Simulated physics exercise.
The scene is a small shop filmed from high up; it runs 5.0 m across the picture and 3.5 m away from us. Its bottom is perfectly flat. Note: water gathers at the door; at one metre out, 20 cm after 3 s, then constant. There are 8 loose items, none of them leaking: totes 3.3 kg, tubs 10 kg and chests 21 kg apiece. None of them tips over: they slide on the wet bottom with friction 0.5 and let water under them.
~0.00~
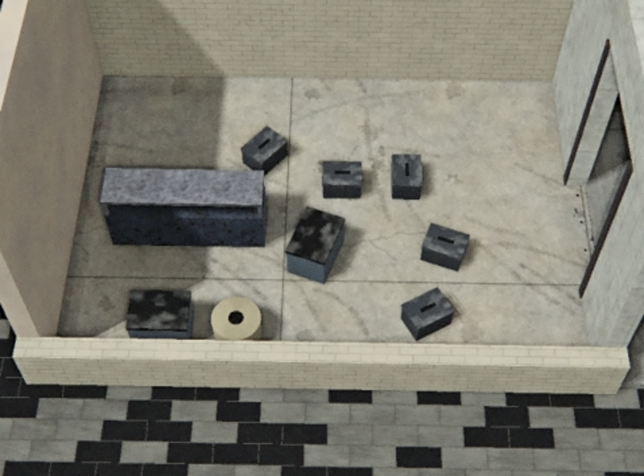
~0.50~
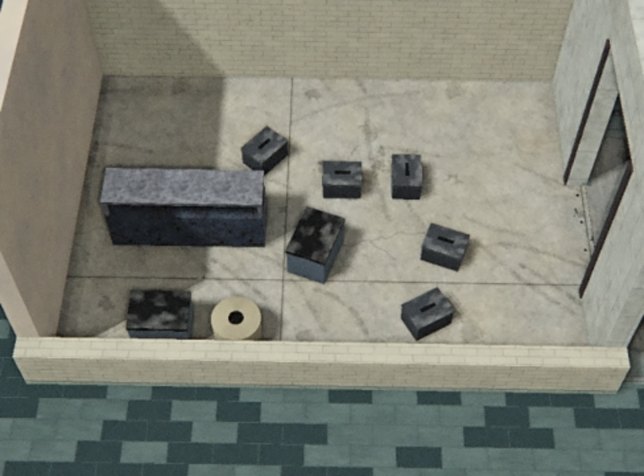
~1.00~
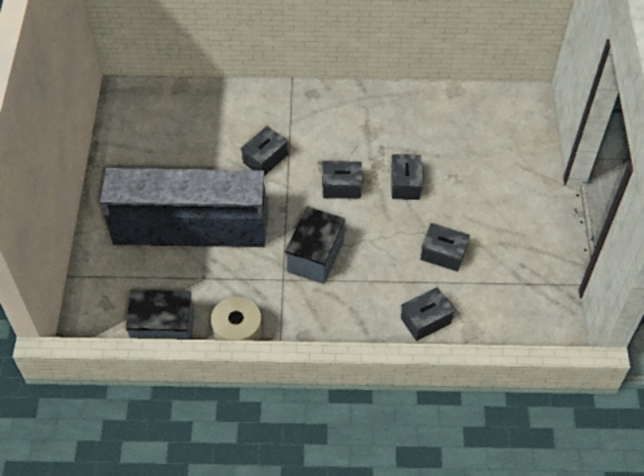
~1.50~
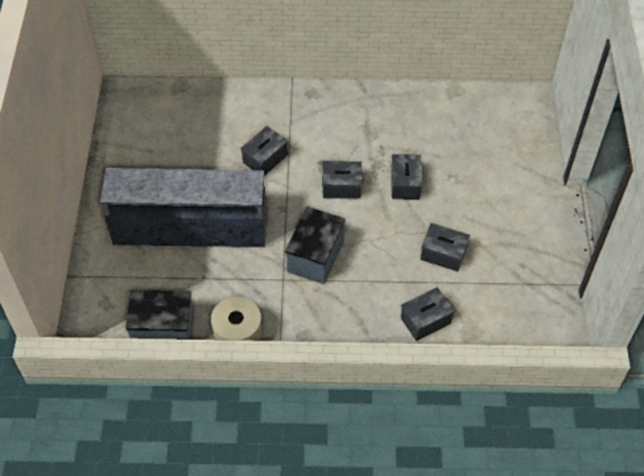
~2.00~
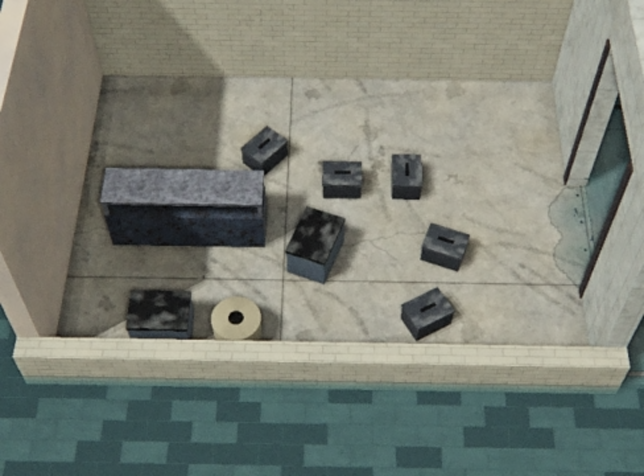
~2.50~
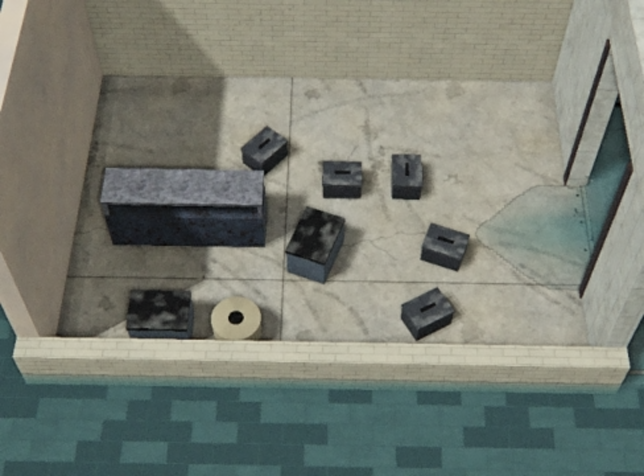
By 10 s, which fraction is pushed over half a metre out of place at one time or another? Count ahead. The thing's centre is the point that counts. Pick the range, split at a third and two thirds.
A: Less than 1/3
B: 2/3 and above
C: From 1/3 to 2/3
2/3 and above.
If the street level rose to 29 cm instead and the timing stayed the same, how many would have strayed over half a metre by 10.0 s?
Then 8 of them.
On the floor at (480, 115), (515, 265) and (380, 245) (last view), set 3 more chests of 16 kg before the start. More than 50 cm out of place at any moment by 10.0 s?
First one stays inside the line, second one crosses the line, third one stays inside the line.
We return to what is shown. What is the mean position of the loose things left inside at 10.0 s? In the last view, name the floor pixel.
The average lands around (167, 241).
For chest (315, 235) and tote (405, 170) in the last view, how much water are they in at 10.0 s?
First about 8 cm, second about 11 cm.
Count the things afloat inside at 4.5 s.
The number is 1.
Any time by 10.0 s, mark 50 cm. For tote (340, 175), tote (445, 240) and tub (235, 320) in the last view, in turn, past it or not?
In that order: Above the mark, above the mark, above the mark.
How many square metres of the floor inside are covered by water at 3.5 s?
About 4.0 m2.
After 3.5 s 0 of 8 are over 50 cm from their spots; 0 afloat.
After 4.5 s 3 of 8 are over 50 cm from their spots; 1 afloat.
After 7.0 s 6 of 8 are over 50 cm from their spots; 5 afloat.
After 10.0 s 6 of 8 are over 50 cm from their spots, and 6 have been at some point; 7 afloat.
